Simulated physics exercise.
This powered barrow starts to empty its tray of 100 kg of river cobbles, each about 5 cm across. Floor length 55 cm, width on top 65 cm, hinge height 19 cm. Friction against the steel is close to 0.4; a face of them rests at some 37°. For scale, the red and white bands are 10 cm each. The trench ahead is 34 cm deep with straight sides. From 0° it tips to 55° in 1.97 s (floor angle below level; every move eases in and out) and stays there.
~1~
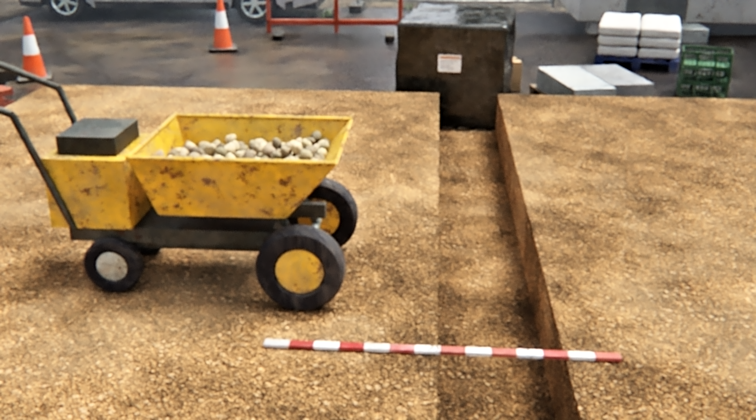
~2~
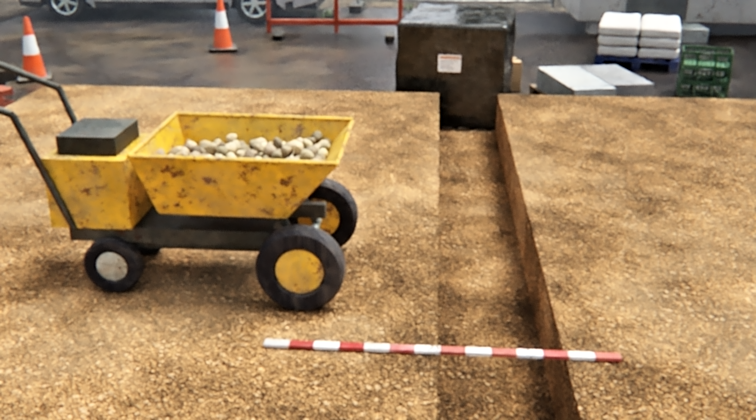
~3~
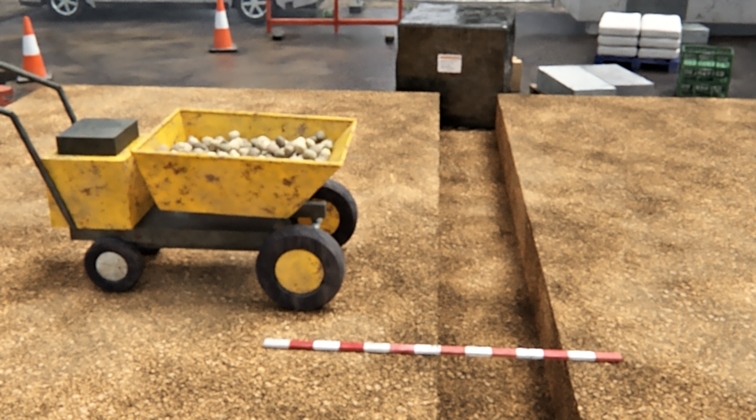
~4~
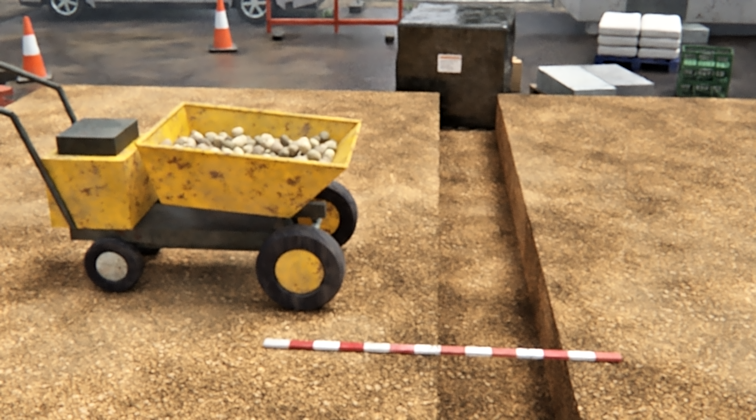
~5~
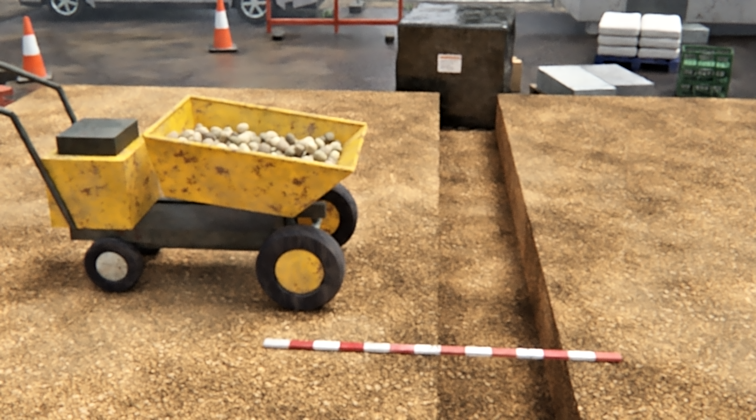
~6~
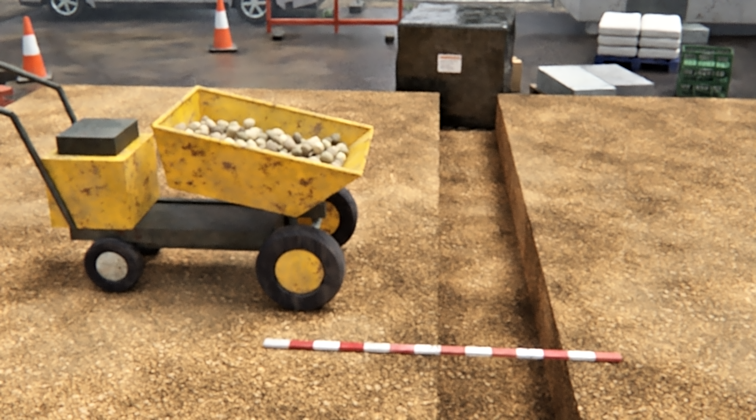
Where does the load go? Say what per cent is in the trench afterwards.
About 49 per cent.
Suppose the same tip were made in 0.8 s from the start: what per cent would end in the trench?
It would be near 50 per cent.
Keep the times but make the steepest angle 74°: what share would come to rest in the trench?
In that case some 100 per cent.
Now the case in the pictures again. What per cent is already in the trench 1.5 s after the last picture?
Some 5 per cent.
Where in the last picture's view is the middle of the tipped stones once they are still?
Near (475, 346).
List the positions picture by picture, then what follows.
In the first frame, the tray is at 0°, its lip at (336, 163); the top of the load is at (274, 146).
In the second frame, lip at (337, 164), floor tilted 1°, highest stones at (274, 146).
In the third frame, the tray is at 2°, its lip at (341, 165); the top of the load is at (249, 147).
In the fourth frame, lip at (346, 167), floor tilted 5°, highest stones at (234, 143).
In the fifth frame, the tray is at 8°, its lip at (353, 171); the top of the load is at (212, 137).
In the sixth frame, lip at (360, 175), floor tilted 12°, highest stones at (215, 129).
Then, 0.9 s after the last picture the floor is at 46°, 100 % in the tray; the foremost stones are at (390, 198).
Then, 1.5 s after the last picture the floor is at 55°, 90 % in the tray, 5 % short of the trench, 5 % in the trench; the foremost stones are at (472, 300).
Then, 1.8 s after the last picture the floor is at 55°, 74 % in the tray, 3 % short of the trench, 23 % in the trench; the foremost stones are at (519, 352).
Then, 3.8 s after the last picture the floor is at 55°, 47 % in the tray, 3 % short of the trench, 49 % in the trench; the foremost stones are at (537, 349).
